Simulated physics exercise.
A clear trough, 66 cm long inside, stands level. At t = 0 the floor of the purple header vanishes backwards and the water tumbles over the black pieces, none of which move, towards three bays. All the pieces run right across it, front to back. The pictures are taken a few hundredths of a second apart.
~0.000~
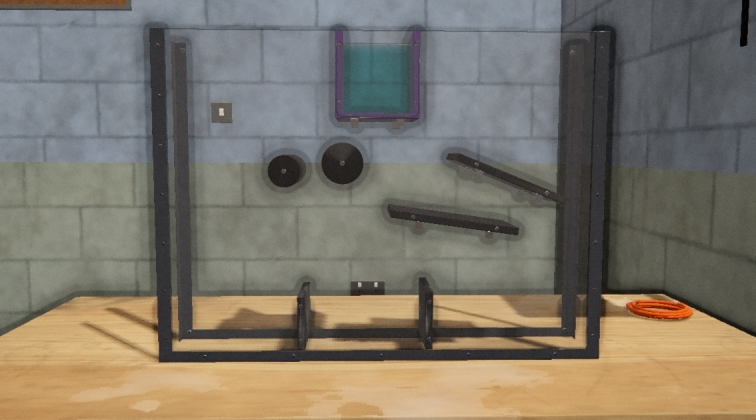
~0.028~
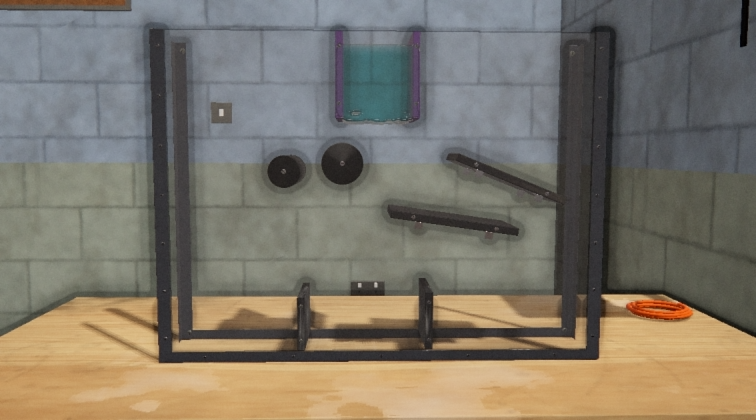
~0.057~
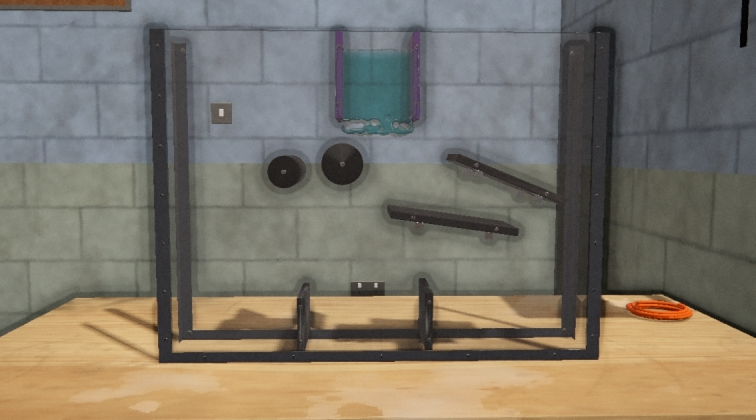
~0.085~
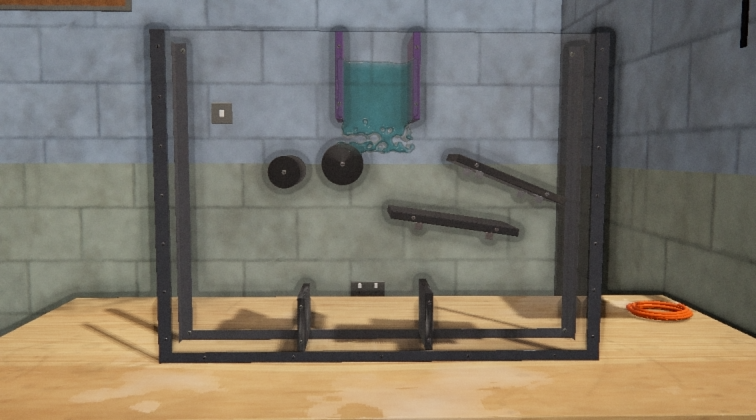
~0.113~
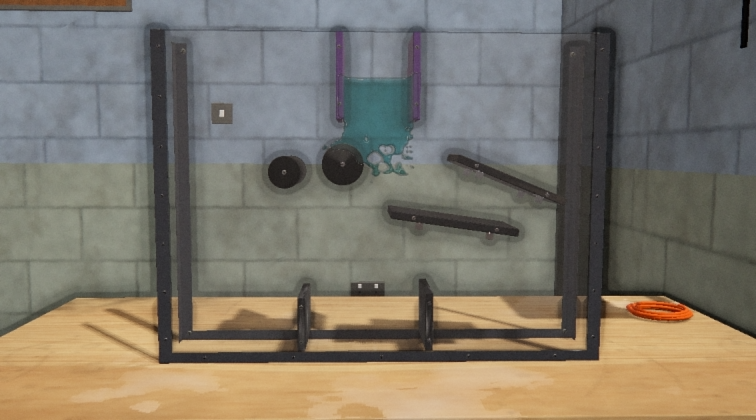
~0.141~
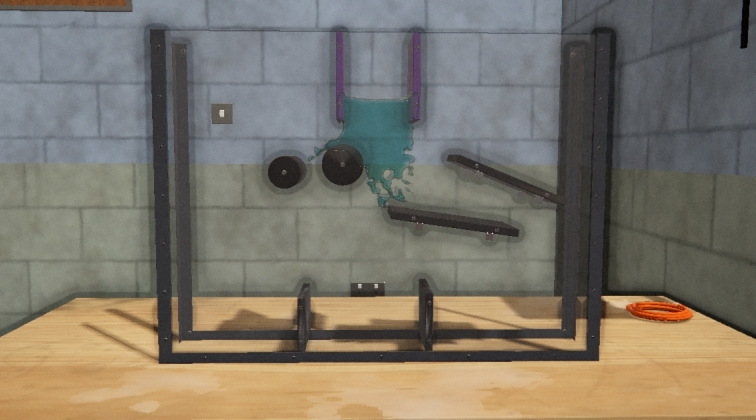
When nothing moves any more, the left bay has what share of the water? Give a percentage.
Close to 10 per cent of it.
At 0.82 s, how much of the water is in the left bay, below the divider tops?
Near 12 in a hundred.
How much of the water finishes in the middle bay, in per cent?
Near 52 in a hundred.
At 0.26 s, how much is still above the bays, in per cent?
About 70 per cent.
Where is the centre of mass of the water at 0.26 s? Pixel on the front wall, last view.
Near (388, 241).
By 0.26 s the bays hold 0, 28 and 0 per cent, with 72 still above them.
By 0.42 s the bays hold 2, 46 and 12 per cent, with 41 still above them.
By 0.82 s the bays hold 11, 51 and 32 per cent, with 6 still above them.
At rest it is 11 per cent left, 52 middle, 37 right.
